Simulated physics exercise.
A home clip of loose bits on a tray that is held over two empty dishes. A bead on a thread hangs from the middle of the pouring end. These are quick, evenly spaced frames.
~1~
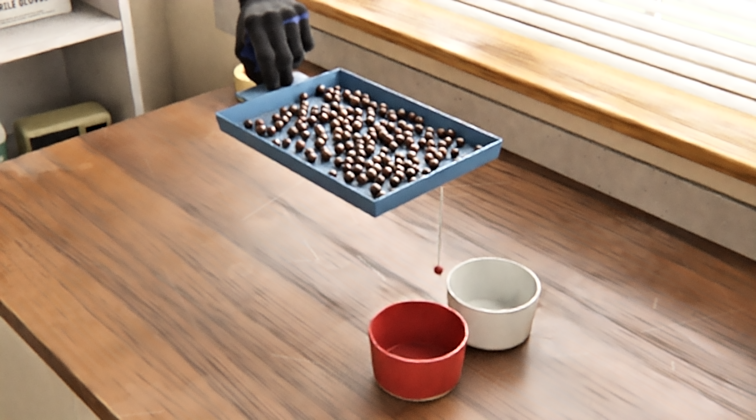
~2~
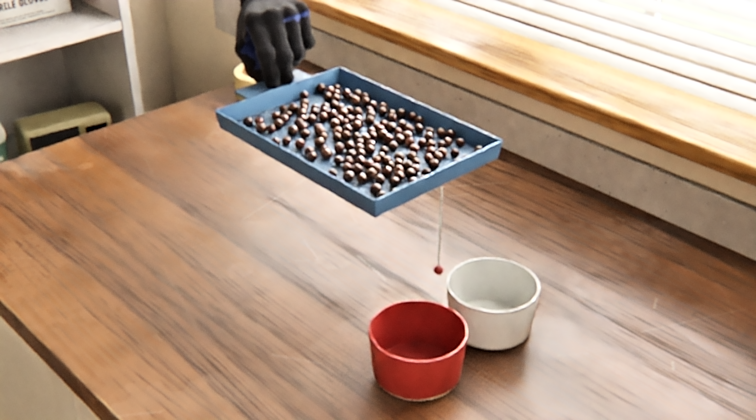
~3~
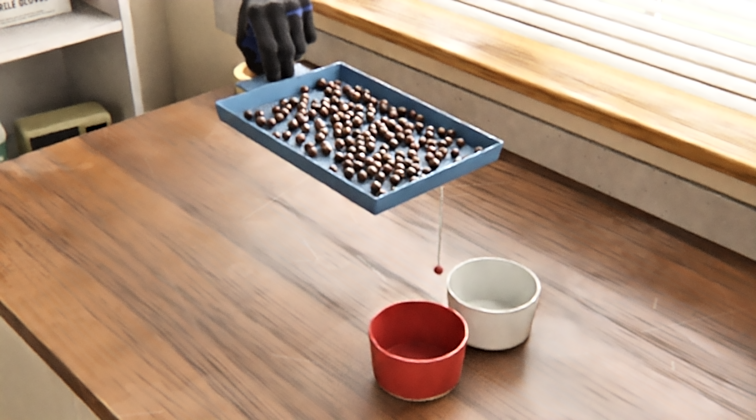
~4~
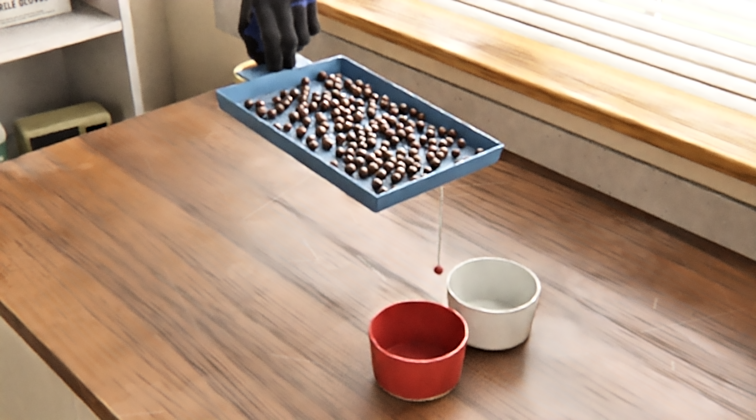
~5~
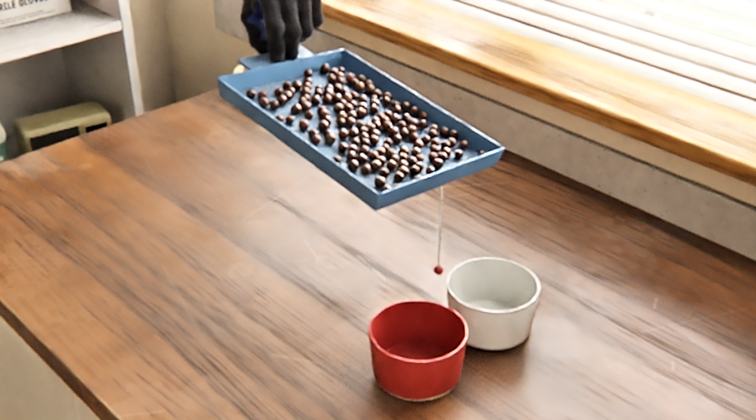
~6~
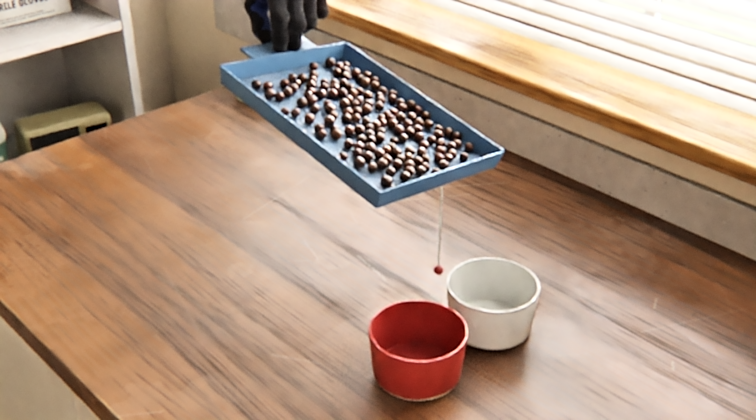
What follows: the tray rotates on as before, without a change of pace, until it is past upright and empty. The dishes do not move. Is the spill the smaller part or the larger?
The two hold only the smaller part of the load.
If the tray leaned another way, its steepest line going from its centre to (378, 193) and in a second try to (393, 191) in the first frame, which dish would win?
First the dish on the left, then the left-hand dish.
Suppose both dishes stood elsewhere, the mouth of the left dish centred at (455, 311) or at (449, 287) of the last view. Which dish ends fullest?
The first try: The right one. The second: The right one.
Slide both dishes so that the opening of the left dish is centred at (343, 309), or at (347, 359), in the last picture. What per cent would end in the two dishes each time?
Roughly 0 per cent, and 0 per cent.
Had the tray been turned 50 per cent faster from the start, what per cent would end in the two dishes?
It comes to 30 per cent or so.
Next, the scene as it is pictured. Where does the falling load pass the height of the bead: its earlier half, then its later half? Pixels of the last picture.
Early half (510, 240), late half (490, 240).
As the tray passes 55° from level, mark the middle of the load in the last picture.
Near (442, 122).
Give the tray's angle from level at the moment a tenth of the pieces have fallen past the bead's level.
At about 80°.
Shortly afterwards, tray tipped steeply; the whole lot on the tray.
Next, tray tipped right over; near a quarter on the tray; near a quarter in the right dish; near half outside both; a little in the air.
Some moments later, tray tipped past a quarter turn; near a quarter in the right dish; the bulk outside both.
In the end, tray tipped past a quarter turn; none at all in the left dish; near a quarter in the right dish; the bulk outside both.
